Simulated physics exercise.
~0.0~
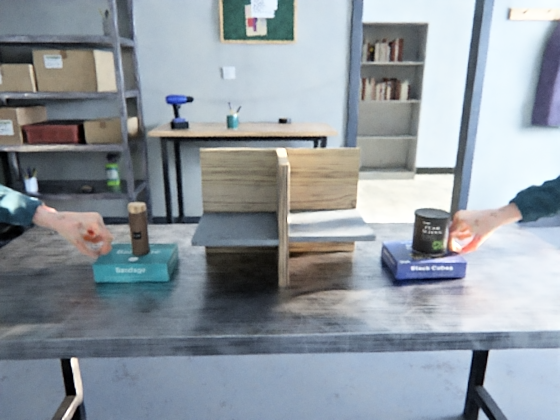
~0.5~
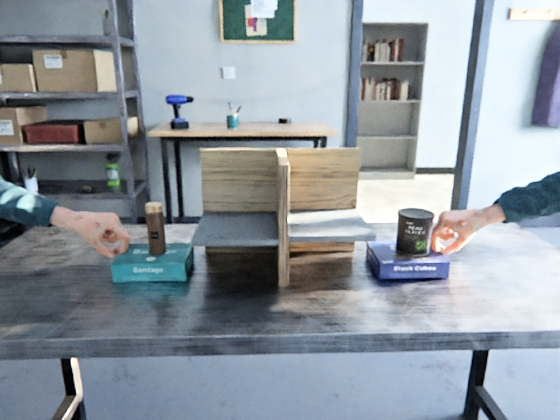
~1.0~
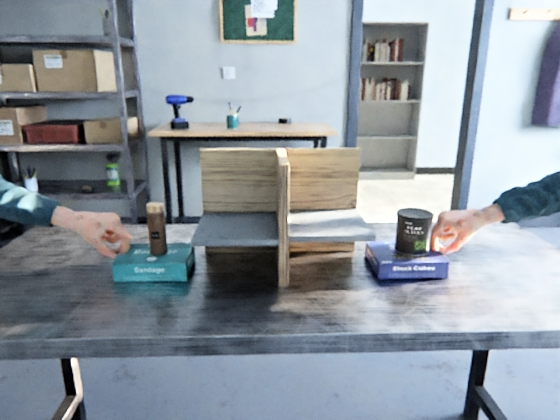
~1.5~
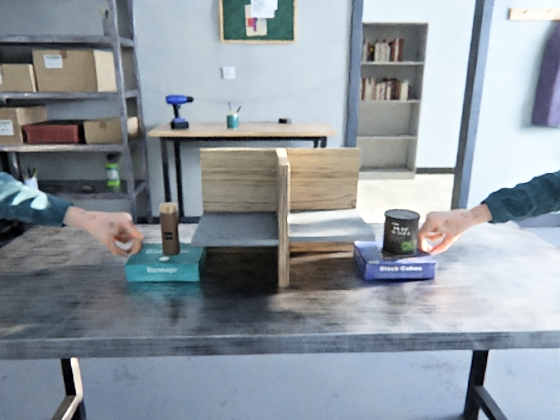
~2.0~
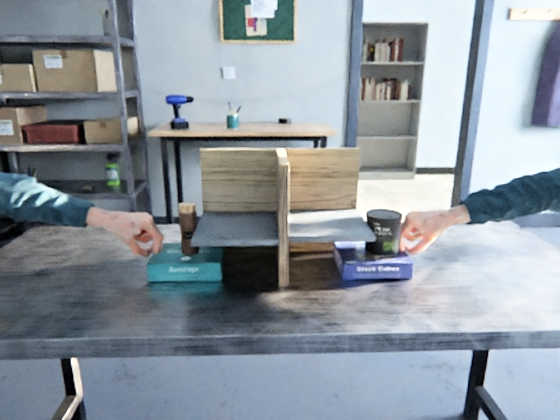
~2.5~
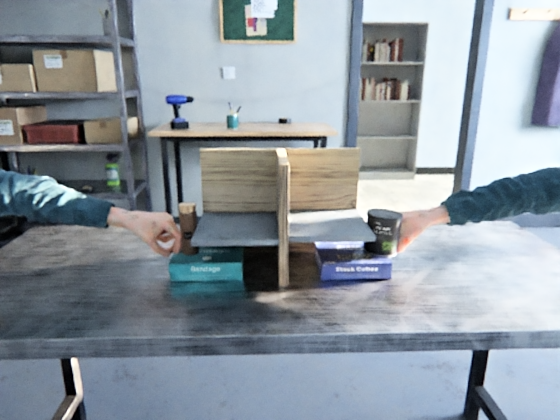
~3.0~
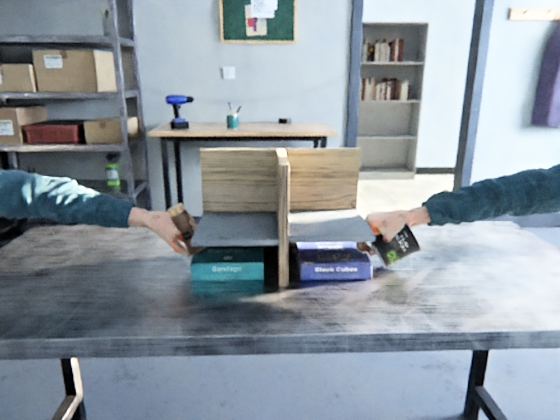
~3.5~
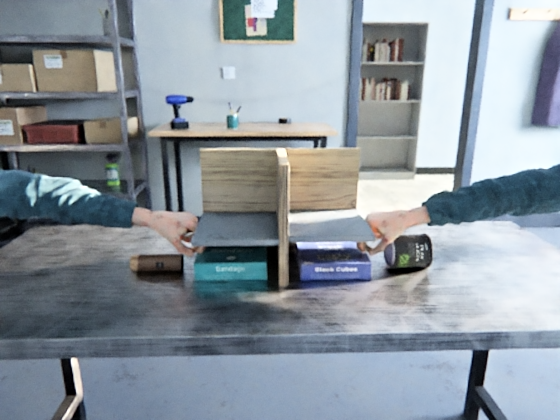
Two hands push boxes under a low shelf, which knocks off the shaker and black pot.
